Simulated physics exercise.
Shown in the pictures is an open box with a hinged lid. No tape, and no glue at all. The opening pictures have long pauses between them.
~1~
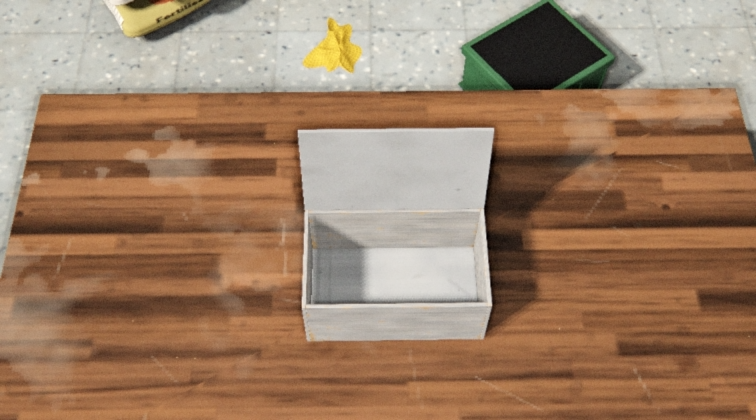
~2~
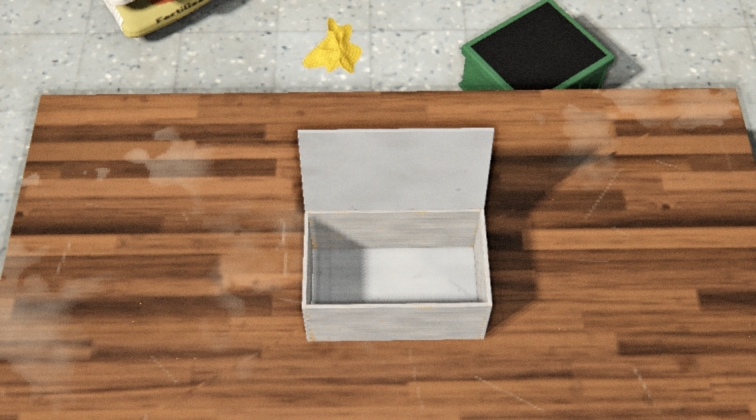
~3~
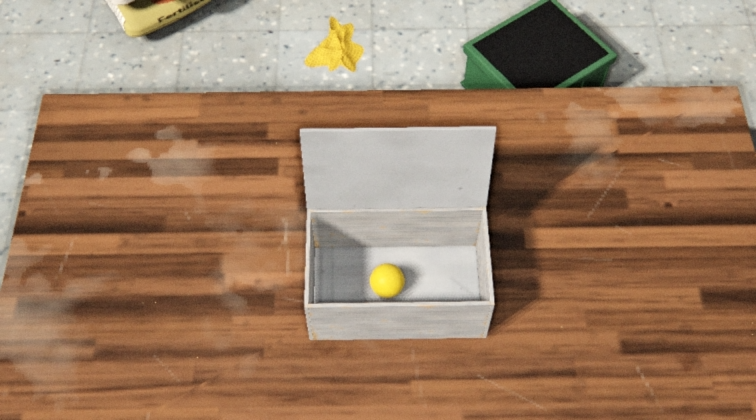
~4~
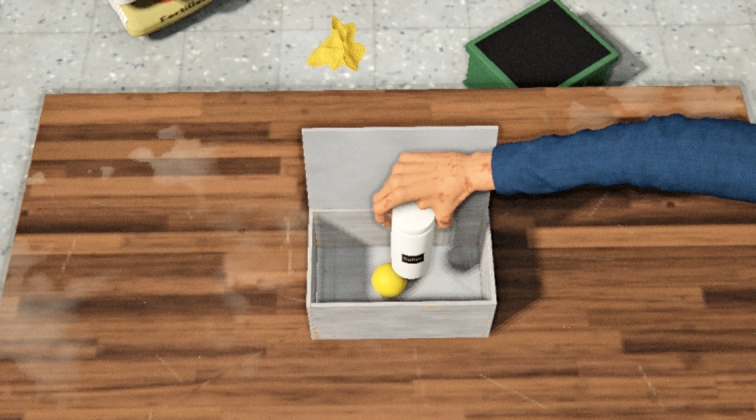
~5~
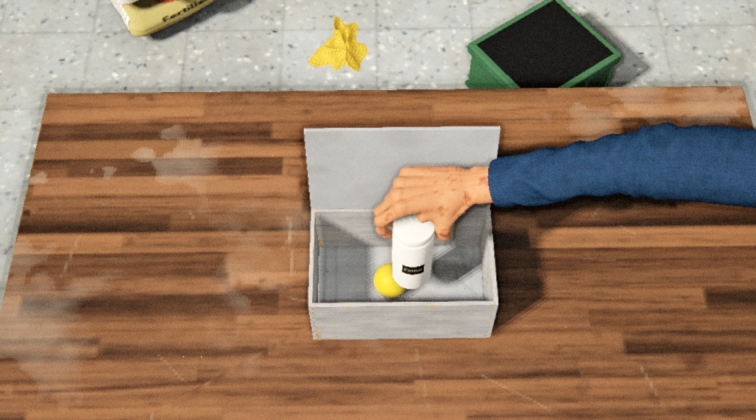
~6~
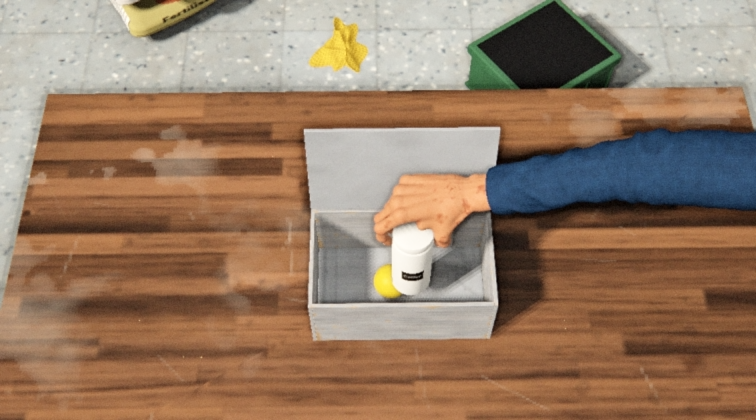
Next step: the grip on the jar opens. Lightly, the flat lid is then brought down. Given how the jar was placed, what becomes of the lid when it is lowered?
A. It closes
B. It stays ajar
Answer: A.
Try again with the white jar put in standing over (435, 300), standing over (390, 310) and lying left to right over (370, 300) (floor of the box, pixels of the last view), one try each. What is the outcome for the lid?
Attempt one, it is left gaping; attempt two, it settles down; attempt three, it settles down.
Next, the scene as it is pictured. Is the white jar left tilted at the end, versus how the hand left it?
By the end the white jar has leaned over.
Then, 0.40 s on from there, white jar on its side near (422, 285); yellow lemon shifted about its own width.
Then, 1.40 s on from there, lid 76° above the rim; white jar on its side near (414, 287); yellow lemon shifted about its own width.
Then, 1.90 s on from there, lid 14° above the rim; white jar on its side near (414, 287); yellow lemon shifted about its own width.
In the end, lid shut; toppled in the box, white jar; moved from the start, yellow lemon. At the end, from the last picture's camera, white jar near (414, 287).
